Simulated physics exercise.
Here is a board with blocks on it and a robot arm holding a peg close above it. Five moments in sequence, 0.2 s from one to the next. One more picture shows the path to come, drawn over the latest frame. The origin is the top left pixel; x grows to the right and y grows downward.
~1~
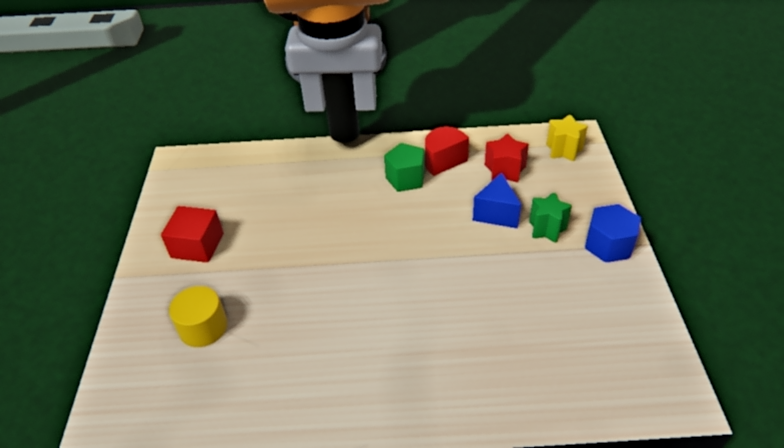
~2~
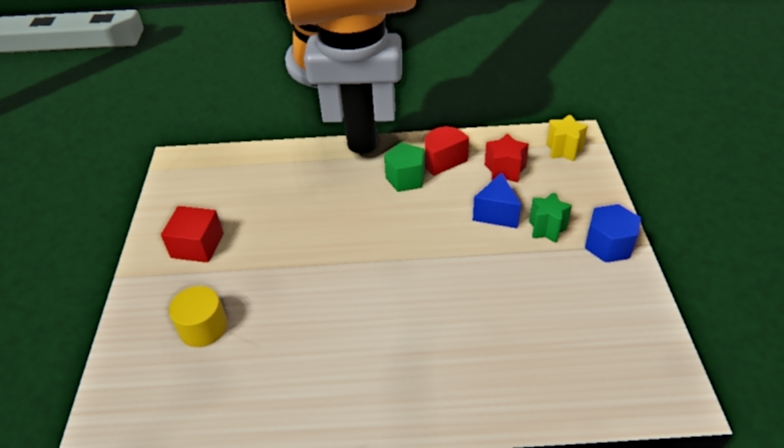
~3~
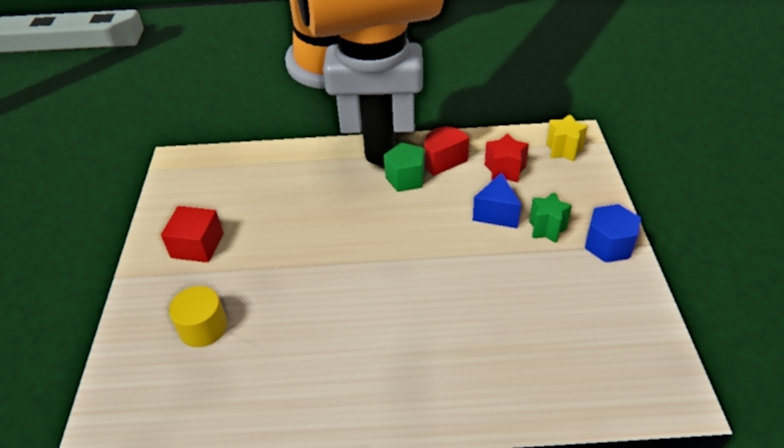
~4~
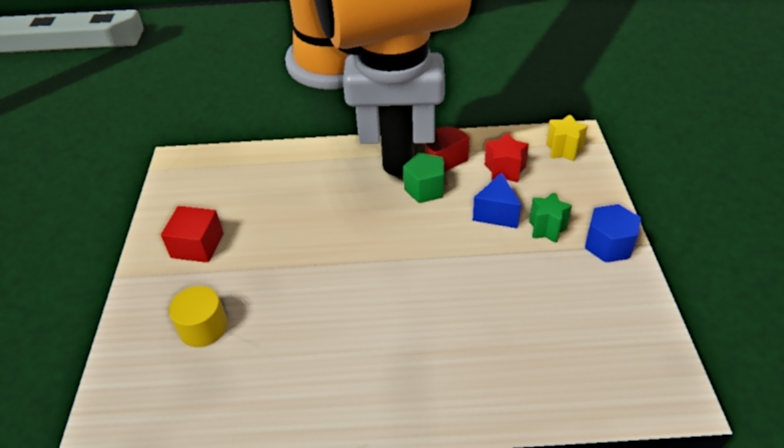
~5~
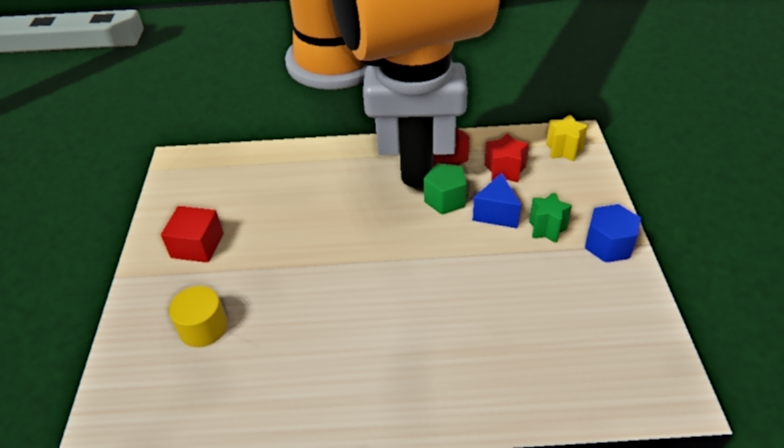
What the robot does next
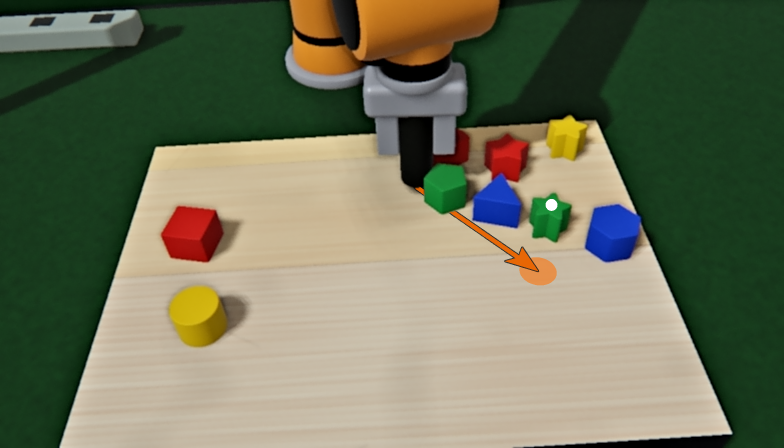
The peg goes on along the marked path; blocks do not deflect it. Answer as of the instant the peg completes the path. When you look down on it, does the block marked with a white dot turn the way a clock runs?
Final answer: Yes.
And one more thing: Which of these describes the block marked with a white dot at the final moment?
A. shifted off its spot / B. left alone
The answer is A.
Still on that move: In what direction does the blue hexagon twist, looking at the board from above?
If we look at it from overhead, the blue hexagon pivots clockwise.
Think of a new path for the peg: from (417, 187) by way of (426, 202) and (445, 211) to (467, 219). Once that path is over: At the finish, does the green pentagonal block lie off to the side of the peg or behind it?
My answer is no.
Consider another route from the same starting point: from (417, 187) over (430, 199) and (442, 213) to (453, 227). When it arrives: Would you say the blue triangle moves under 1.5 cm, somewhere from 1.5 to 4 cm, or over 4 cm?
Goes 1.5 to 4 cm.
Drawn move, from (417, 187) to (538, 271); the dot is on the green star block.
What follows on the original path. One third of the way, peg (454, 203); green pentagonal block (488, 201); blue triangle (524, 202), turned 45° anticlockwise; green star block (566, 204), turned 20° clockwise.
Two thirds of the way, peg (496, 231); green pentagonal block (537, 224), turned 35° anticlockwise; blue triangle (558, 204), turned 80° anticlockwise; green star block (594, 201), turned 20° clockwise; blue hexagon (629, 222), turned 30° clockwise.
At the end, peg (540, 261); green pentagonal block (586, 242), turned 70° anticlockwise; blue triangle (560, 204), turned 90° anticlockwise; green star block (595, 201), turned 20° clockwise; blue hexagon (629, 222), turned 30° clockwise.
